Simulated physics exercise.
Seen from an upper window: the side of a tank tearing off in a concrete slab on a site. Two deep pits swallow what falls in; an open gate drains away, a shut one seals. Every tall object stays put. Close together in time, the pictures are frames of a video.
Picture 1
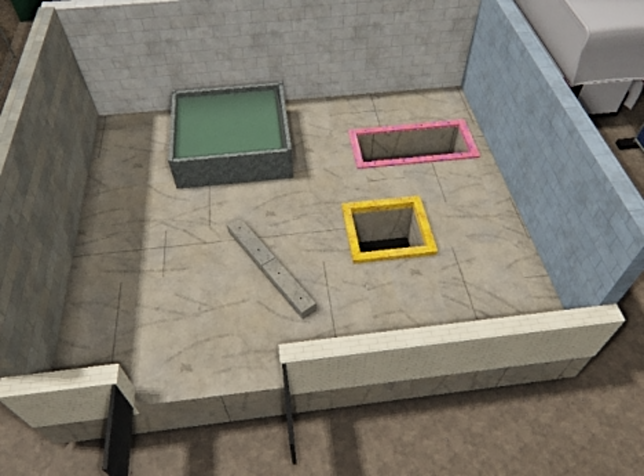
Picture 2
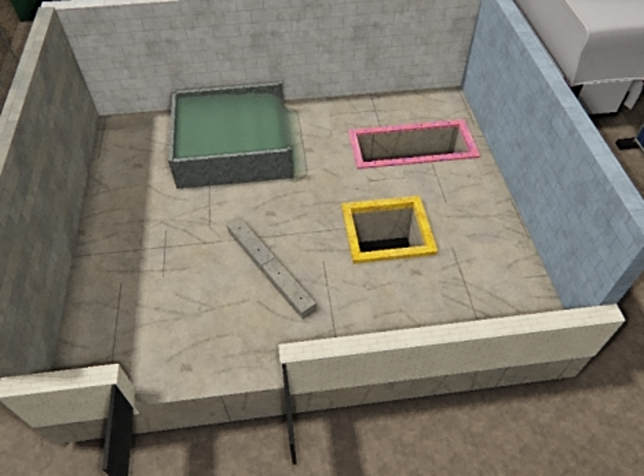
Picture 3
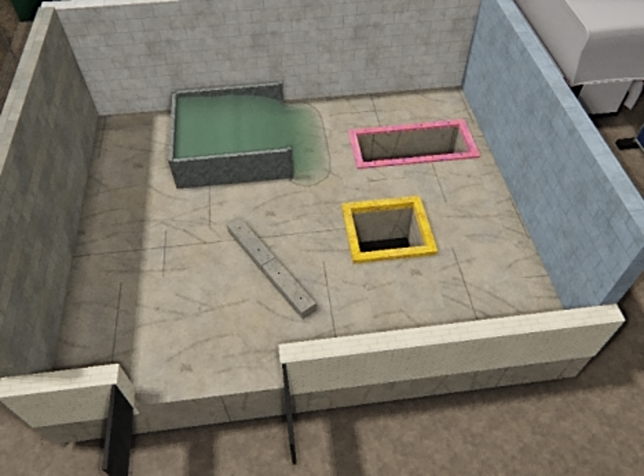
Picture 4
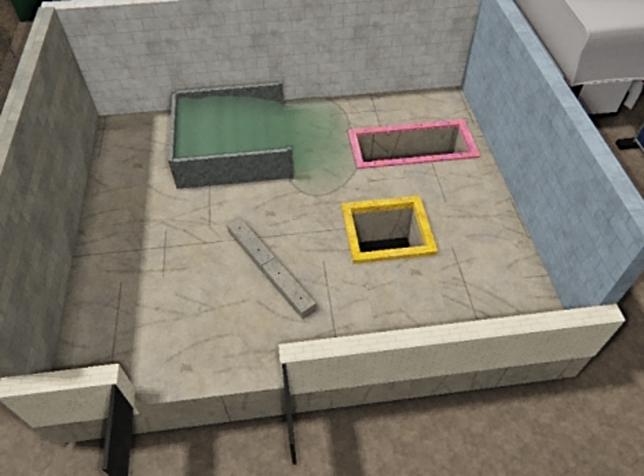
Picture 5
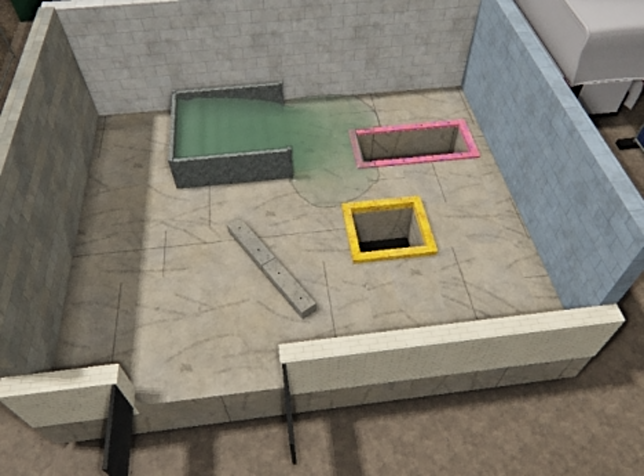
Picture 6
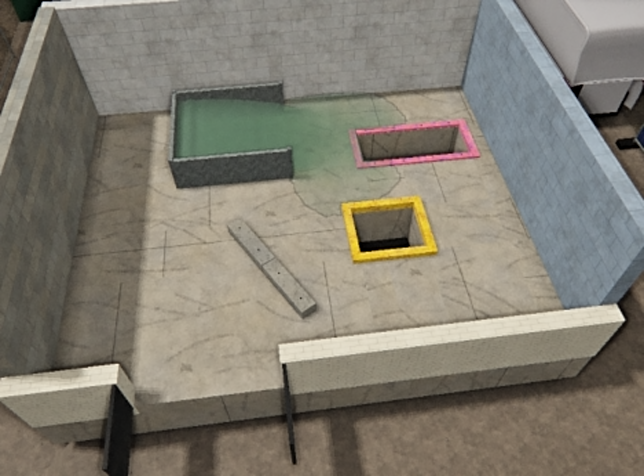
A walled concrete slab on a building site is seen from above, from an upper window, in a view that stays still. An open grey tank of green water sits at the back left, with a pink-rimmed pit and a yellow-rimmed pit to its right and a grey bar lying on the floor. The tank's right side gives way, and water pours out, spreading rightward in a thin sheet around the pink rim and towards the front.
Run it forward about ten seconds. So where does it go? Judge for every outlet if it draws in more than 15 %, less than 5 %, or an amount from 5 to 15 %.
My call: The gate draws in less than 5 %; the yellow pit draws in less than 5 %; the pink pit draws in more than 15 %.
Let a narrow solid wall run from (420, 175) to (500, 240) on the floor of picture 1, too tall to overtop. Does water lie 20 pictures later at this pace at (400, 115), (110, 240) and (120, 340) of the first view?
Same order as asked - soaked, unsoaked, unsoaked.
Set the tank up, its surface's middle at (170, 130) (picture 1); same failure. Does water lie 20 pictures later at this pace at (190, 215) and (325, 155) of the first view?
First spared, then submerged.
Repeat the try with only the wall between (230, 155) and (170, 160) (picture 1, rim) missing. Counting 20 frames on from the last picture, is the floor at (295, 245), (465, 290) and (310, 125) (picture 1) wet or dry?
Note, points one to three: Reached and soaked / unreached / unreached.
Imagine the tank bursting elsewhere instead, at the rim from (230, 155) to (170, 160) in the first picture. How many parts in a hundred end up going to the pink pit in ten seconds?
Roughly 0 per cent goes to the pink pit.
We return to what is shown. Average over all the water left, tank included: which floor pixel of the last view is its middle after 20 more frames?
About (376, 145).
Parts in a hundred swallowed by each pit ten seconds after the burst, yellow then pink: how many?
Close to 0 in a hundred and 44 in a hundred, in that order.
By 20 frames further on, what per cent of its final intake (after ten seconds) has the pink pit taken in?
About 65 %.
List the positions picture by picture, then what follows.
The first picture shows the open tank at (230, 123) is whole and still.
In the second picture, the front is at (297, 177), out from the gap at (285, 135).
In the third picture, water pours out at (285, 136) and has run to (303, 105).
In the fourth picture, the front is at (317, 98), out from the gap at (285, 136).
In the fifth picture, the front is at (366, 108), out from the gap at (285, 137).
In the sixth picture, water pours out at (285, 137) and has run to (396, 113).
A moment on, water covers 20 % of the floor; the gate 0 %, the yellow pit 0 %, the pink pit 9 %.
Next, water covers 25 % of the floor; the gate 0 %, the yellow pit 0 %, the pink pit 18 %.
Then, water covers 30 % of the floor; the gate 0 %, the yellow pit 0 %, the pink pit 29 %.
Later, water covers 45 % of the floor; the gate 0 %, the yellow pit 0 %, the pink pit 40 %.
In the end, water covers 60 % of the floor; the gate 1 %, the yellow pit 0 %, the pink pit 44 %.
